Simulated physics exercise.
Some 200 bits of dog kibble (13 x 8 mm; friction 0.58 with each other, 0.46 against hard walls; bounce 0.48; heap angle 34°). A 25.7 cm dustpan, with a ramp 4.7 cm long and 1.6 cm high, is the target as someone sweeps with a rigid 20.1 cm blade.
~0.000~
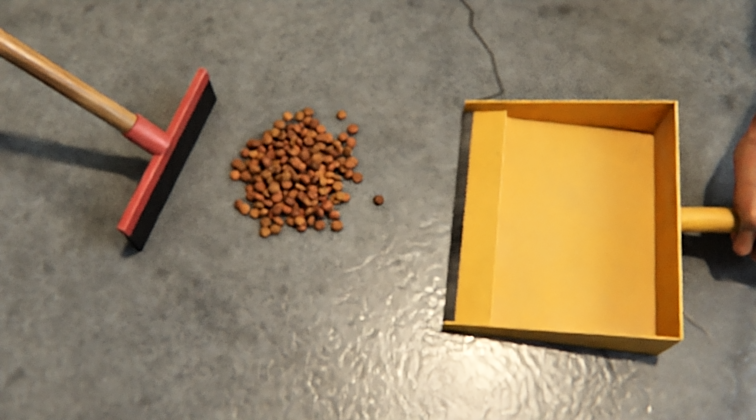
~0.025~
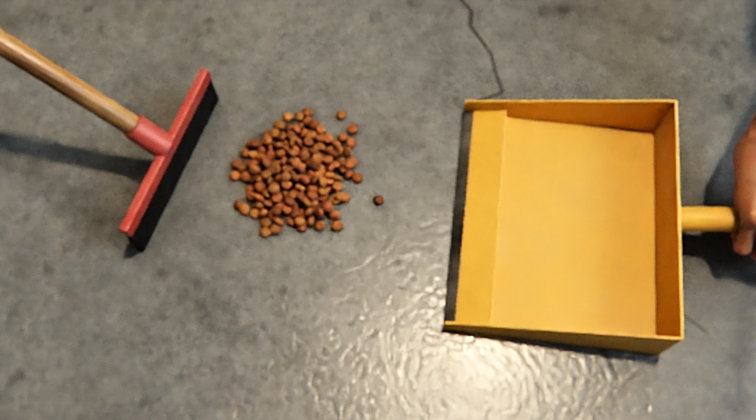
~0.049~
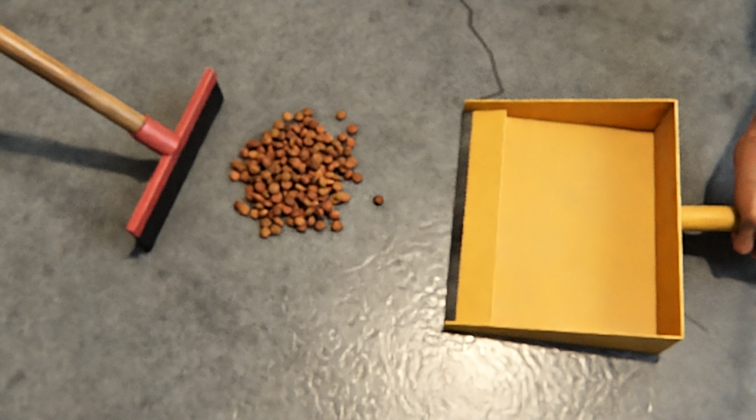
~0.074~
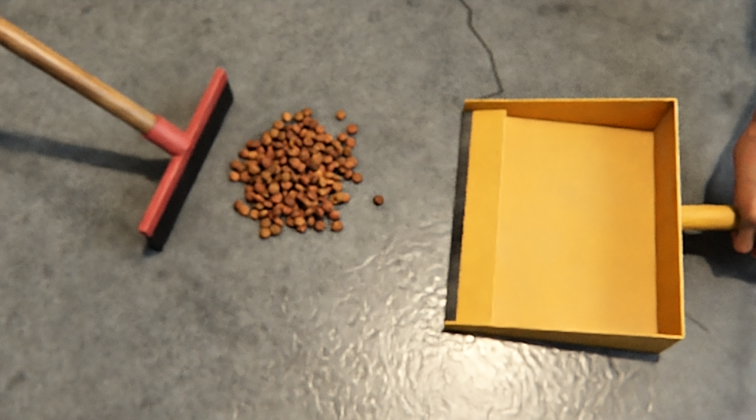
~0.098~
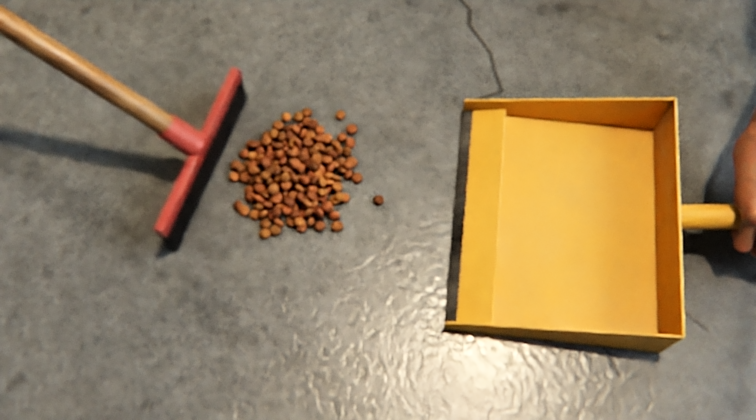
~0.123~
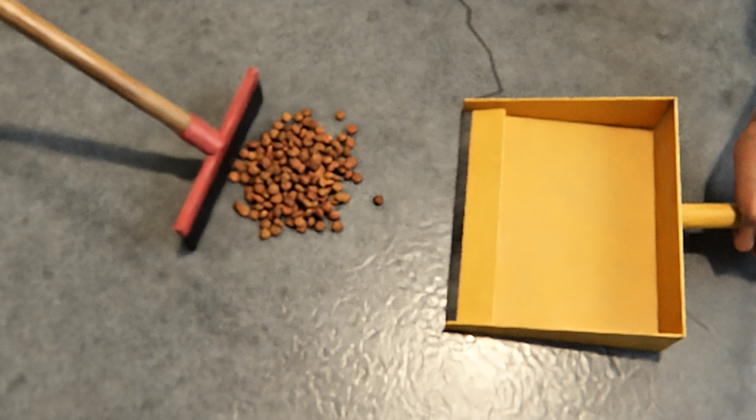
A red broom with a wooden handle slid slowly to the right across a gray floor, reaching the edge of an unmoved pile of brown kibble, while a hand held a yellow dustpan still.
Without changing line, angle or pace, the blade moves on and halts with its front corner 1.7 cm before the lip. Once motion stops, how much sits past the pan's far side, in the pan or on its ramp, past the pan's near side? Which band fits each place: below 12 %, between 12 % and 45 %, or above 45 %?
Far side: A small share; pan: A middling share; near side: A small share.
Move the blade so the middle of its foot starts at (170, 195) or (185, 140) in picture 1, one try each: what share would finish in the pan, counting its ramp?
Around 30 percent, then around 15 percent.
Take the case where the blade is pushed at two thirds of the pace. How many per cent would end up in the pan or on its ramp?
Then about 20 per cent.
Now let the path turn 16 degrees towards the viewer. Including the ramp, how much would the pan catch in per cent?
40 %.
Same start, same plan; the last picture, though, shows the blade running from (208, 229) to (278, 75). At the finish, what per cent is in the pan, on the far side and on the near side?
That ends as pan 45, far 5, and near 5.
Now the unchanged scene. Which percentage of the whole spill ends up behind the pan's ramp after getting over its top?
Estimate: Near 5 per cent of all.
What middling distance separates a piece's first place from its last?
18 cm or so.
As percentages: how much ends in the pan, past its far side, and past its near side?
Far: 5; pan: 25; near: 0 (percent).
After 0.27 s, middle of the blade 14 cm from the lip; 0 % over the lip, far side 0 %, near side 0 %.
Then, at 0.37 s, middle of the blade 6 cm from the lip; 0 % over the lip, far side 5 %, near side 0 %.
Then, at 0.60 s, middle of the blade 4 cm from the lip; 25 % over the lip, far side 5 %, near side 0 %.
In the end, at 1.0 s, far side 5 %, pan 25 %, near side 0 %, in front of the lip or behind the blade 70 %.
